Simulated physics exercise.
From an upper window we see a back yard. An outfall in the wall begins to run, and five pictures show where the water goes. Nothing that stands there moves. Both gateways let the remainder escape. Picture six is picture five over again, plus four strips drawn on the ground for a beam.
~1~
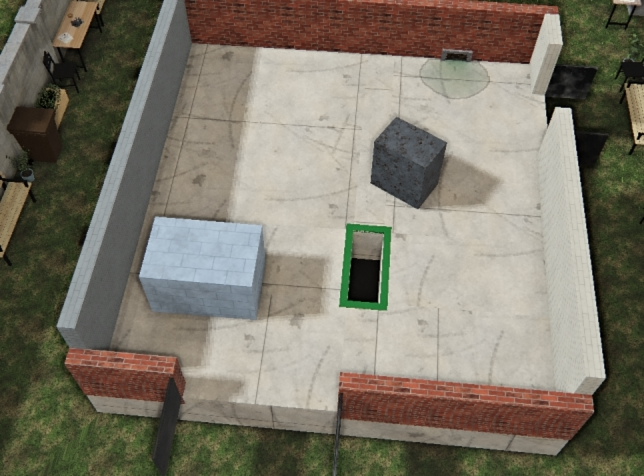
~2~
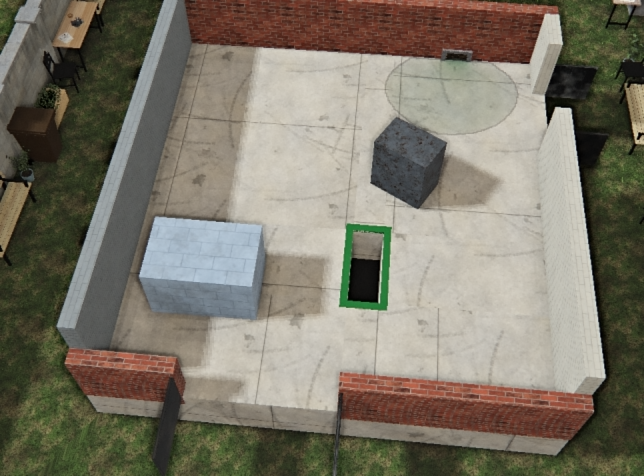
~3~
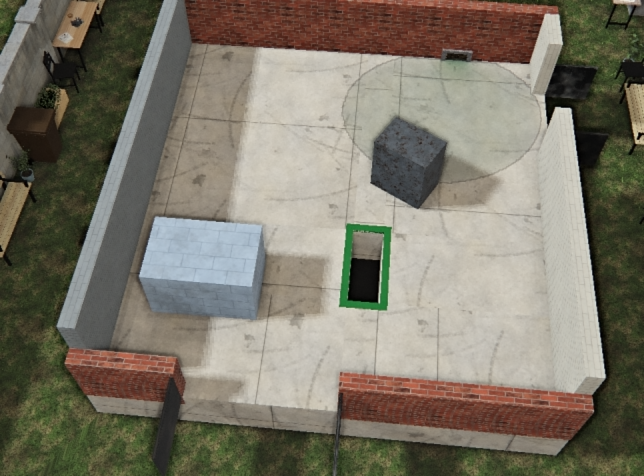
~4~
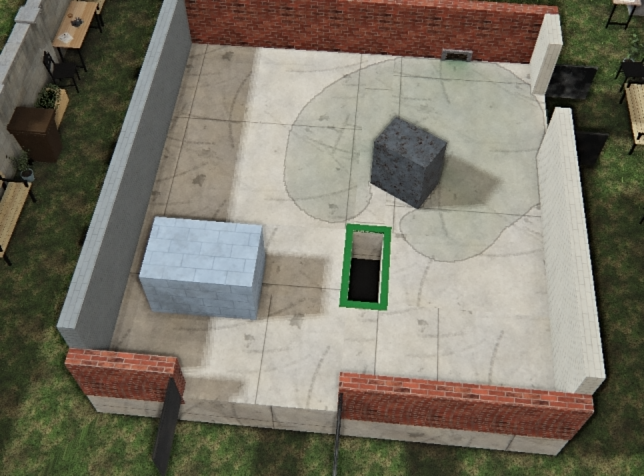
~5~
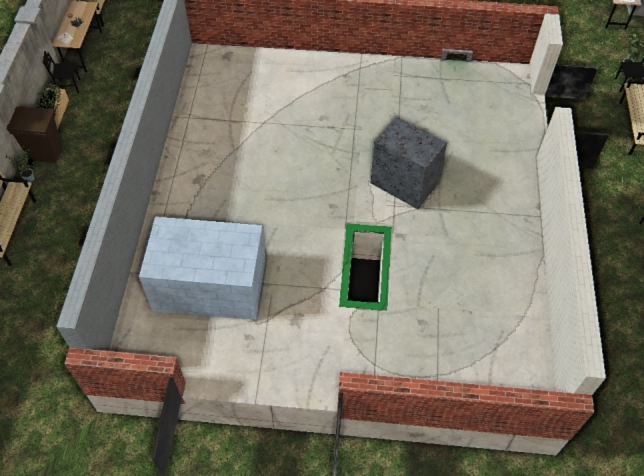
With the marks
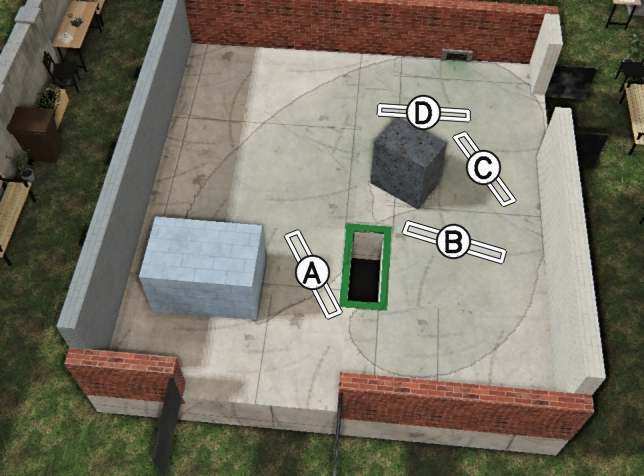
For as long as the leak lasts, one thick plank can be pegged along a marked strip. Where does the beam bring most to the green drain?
Spot A.
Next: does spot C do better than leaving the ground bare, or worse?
It is worse.
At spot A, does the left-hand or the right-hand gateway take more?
More leaves on the left.
In white, A from (292, 234) to (334, 314); B from (406, 227) to (502, 256); C from (459, 135) to (508, 202); D from (379, 109) to (468, 115).
With A, about 21 % of the stream goes into the green drain, about 78 % out by the gates.
With B, about 12 % of the stream goes into the green drain, about 87 % out by the gates.
With C, about 9 % of the stream goes into the green drain, about 90 % out by the gates.
With D, about 10 % of the stream goes into the green drain, about 89 % out by the gates.
